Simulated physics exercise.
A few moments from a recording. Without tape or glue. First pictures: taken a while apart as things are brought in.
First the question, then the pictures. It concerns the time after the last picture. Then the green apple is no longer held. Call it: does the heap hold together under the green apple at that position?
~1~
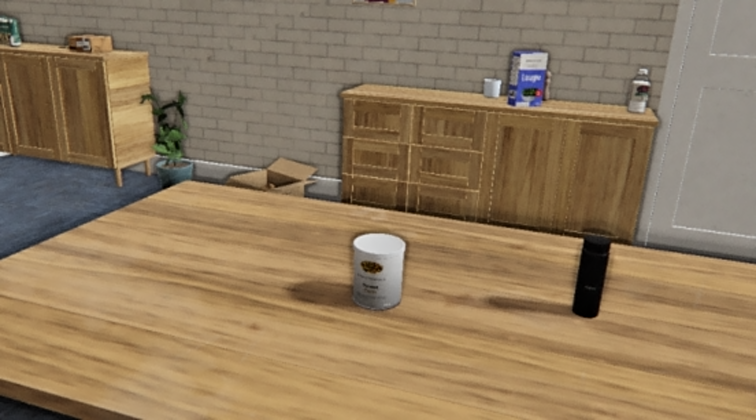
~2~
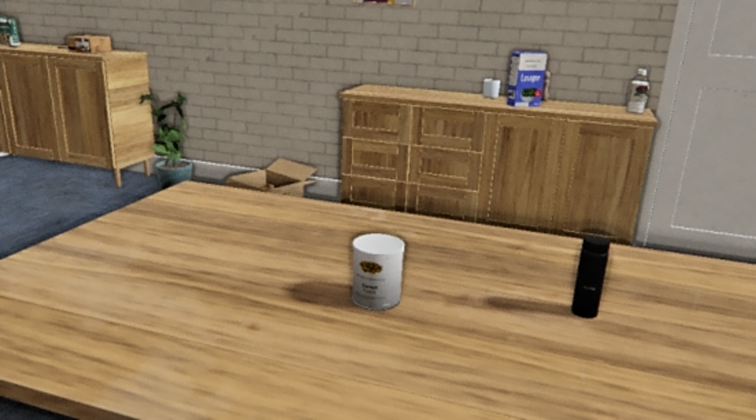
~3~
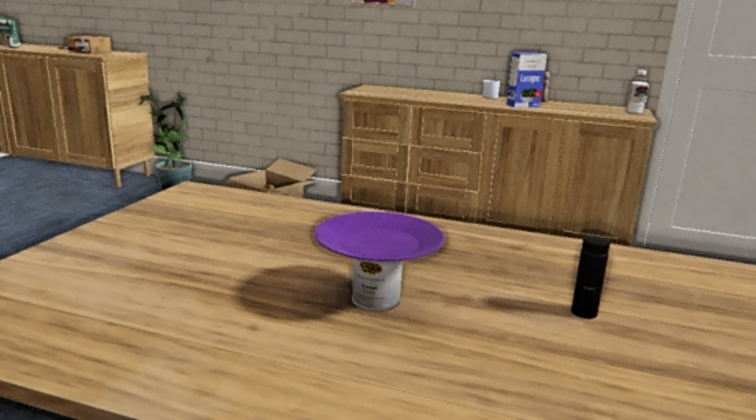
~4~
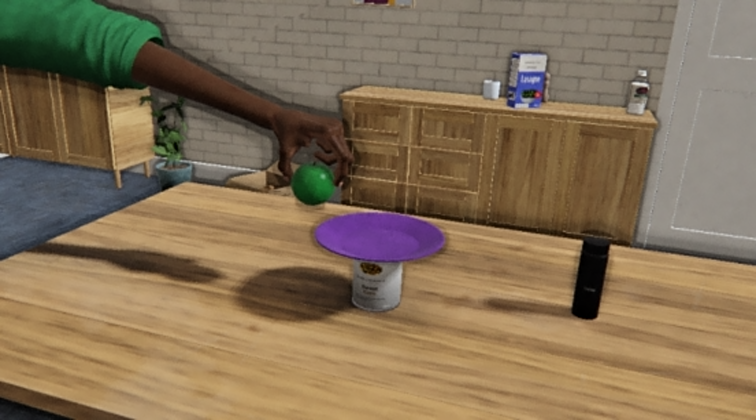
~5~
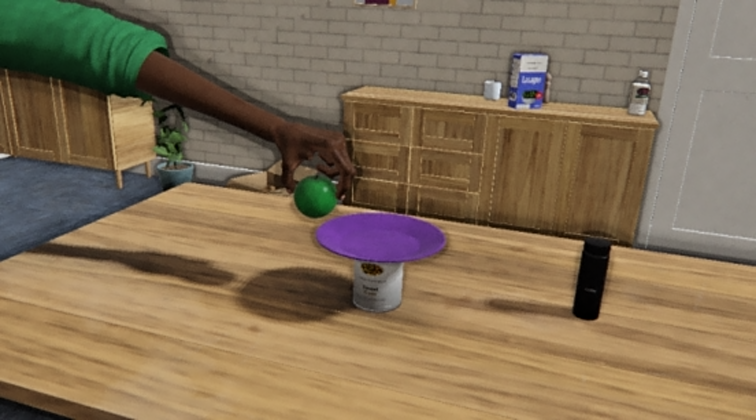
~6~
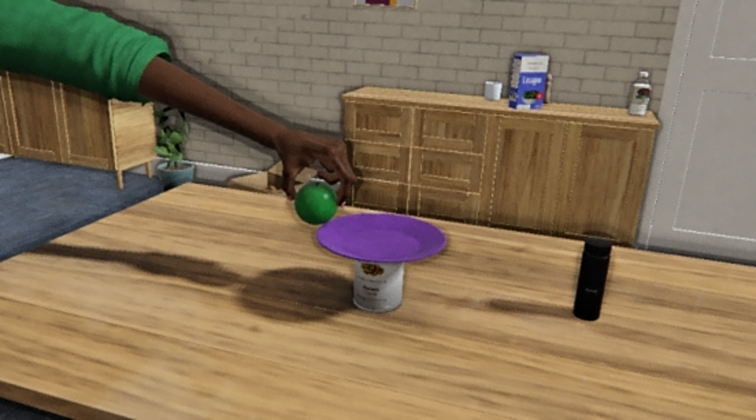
It falls apart.
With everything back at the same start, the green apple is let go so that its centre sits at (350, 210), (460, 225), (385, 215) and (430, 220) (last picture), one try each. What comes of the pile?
Outcomes in order: No collapse, a collapse, no collapse, no collapse.
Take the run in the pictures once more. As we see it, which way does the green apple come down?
Off leftwards in the picture.
Then, 0.30 s past the last view, green apple displaced a little near (306, 211).
Then, 0.40 s past the last view, green apple now fallen.
Then, 0.50 s past the last view, things are still on the move.
Finally, fallen, green apple; the other 3 still in place. Final places as the last picture's camera would see them, green apple near (283, 265). The pile comes apart.
